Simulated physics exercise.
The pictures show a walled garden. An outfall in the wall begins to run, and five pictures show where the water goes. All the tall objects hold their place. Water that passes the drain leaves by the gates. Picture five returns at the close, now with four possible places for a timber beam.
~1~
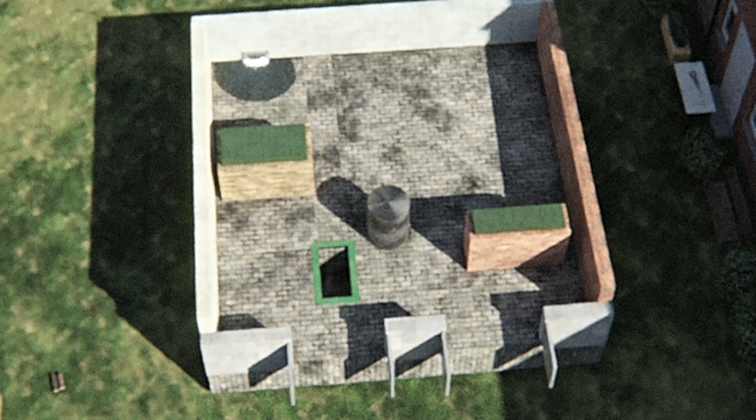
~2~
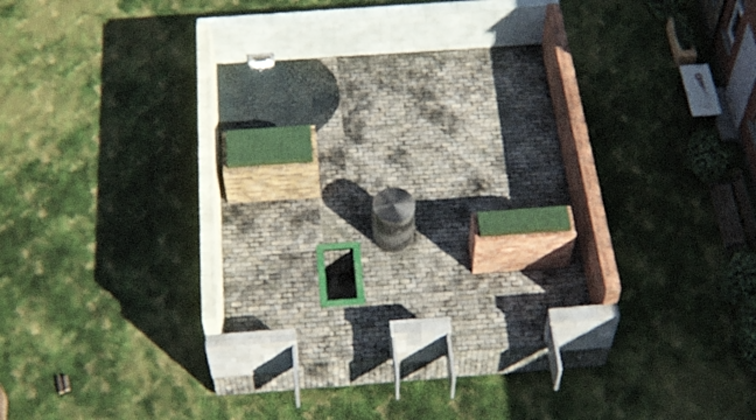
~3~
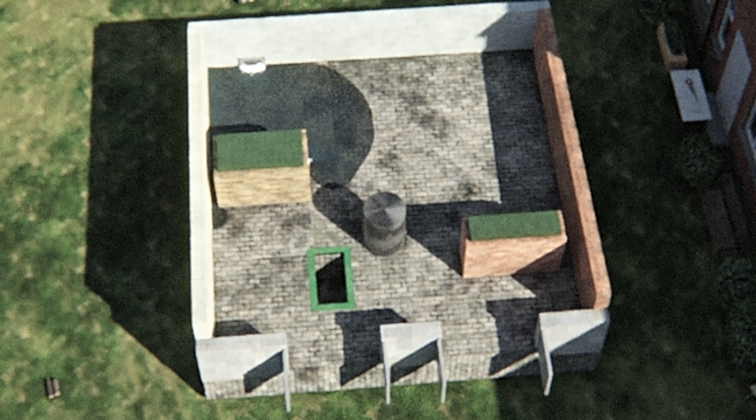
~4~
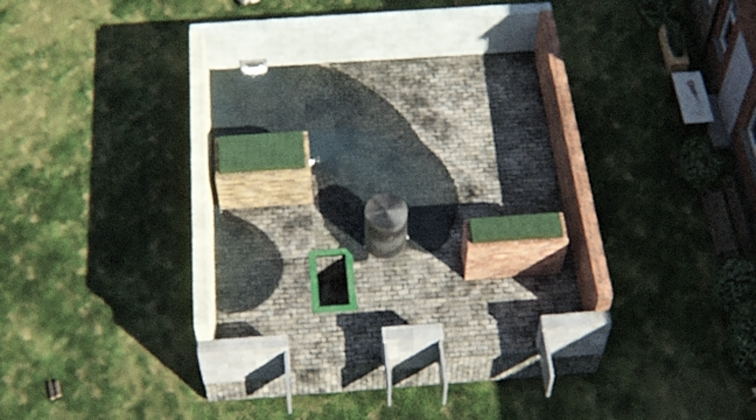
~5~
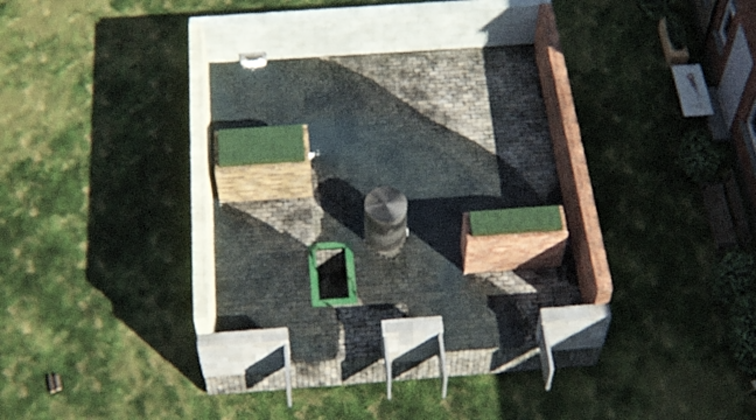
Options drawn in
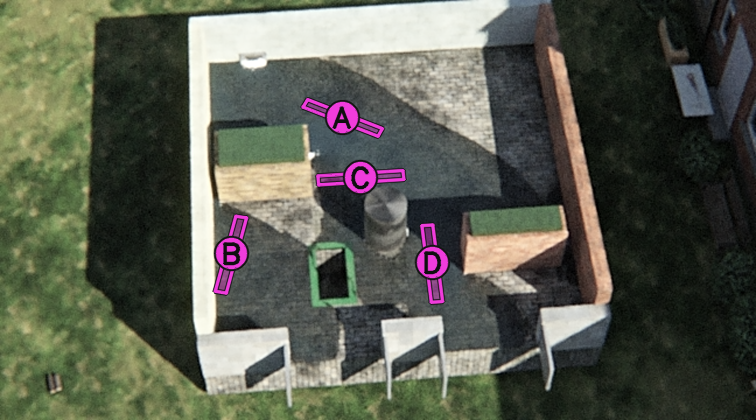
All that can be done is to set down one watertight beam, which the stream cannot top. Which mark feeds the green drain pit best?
Use spot B.
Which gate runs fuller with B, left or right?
The right one.
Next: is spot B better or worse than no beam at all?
Spot B is better.
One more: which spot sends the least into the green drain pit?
That is spot C.
On the marked copy, A from (305, 103) to (380, 132); B from (220, 292) to (241, 217); C from (318, 180) to (403, 174); D from (436, 301) to (427, 225).
With A, about 9 % of the stream goes into the green drain pit, about 90 % out by the gates.
With B, about 18 % of the stream goes into the green drain pit, about 81 % out by the gates.
With C, about 5 % of the stream goes into the green drain pit, about 94 % out by the gates.
With D, about 9 % of the stream goes into the green drain pit, about 90 % out by the gates.
